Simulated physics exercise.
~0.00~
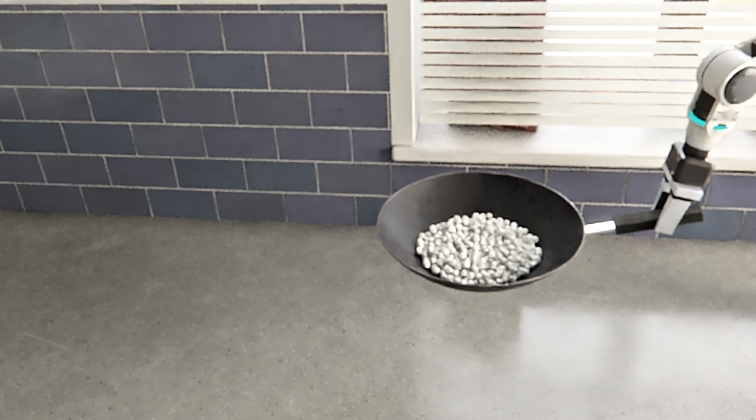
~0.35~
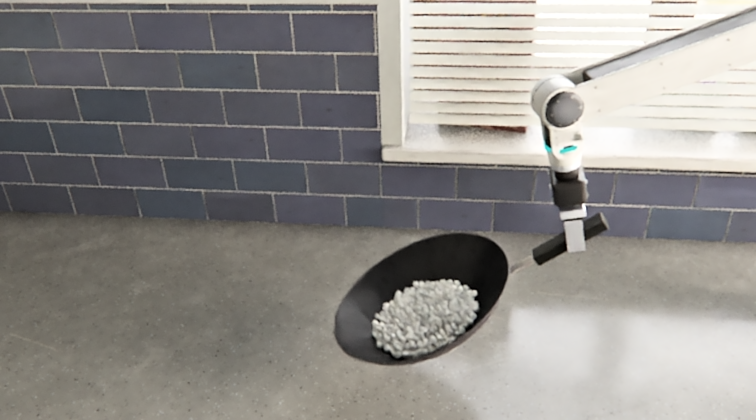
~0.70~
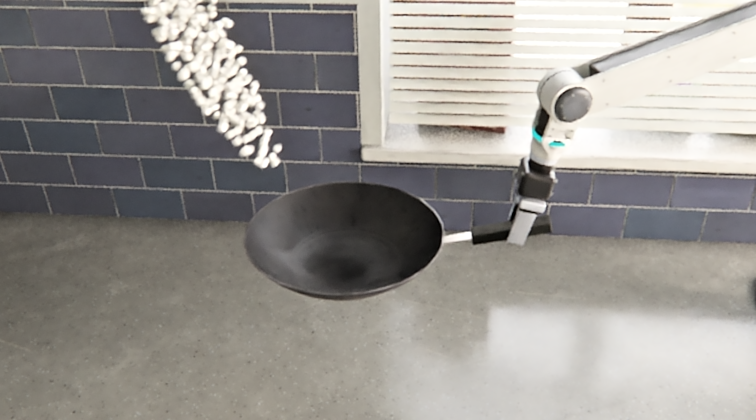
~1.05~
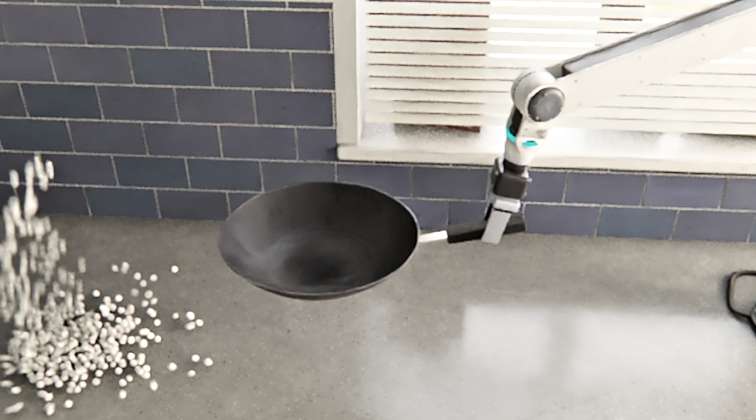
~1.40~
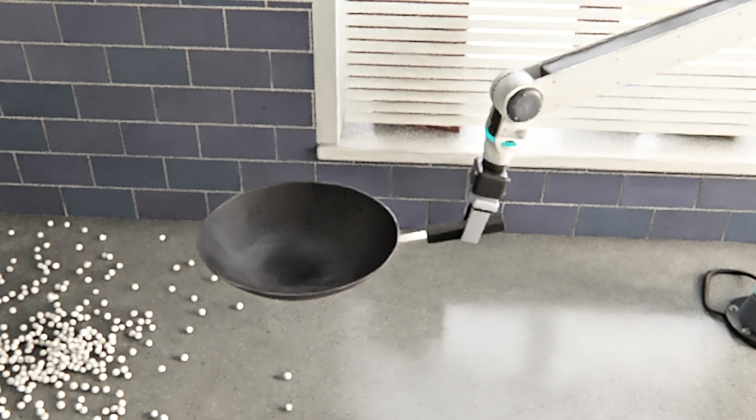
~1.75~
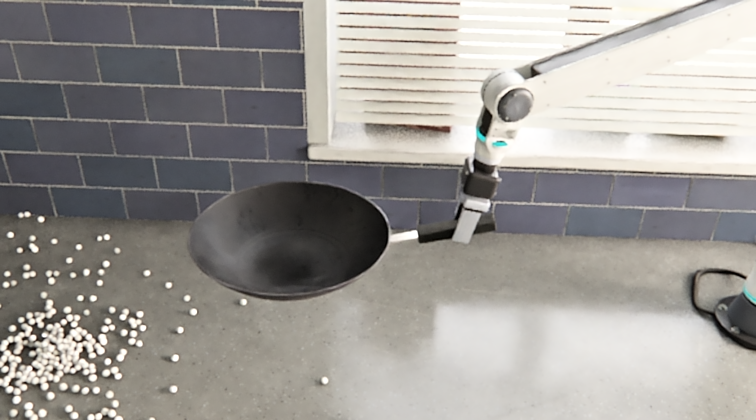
Robot arm tossing white beads out of a black wok, the whole heap flying left and scattering across the grey countertop.
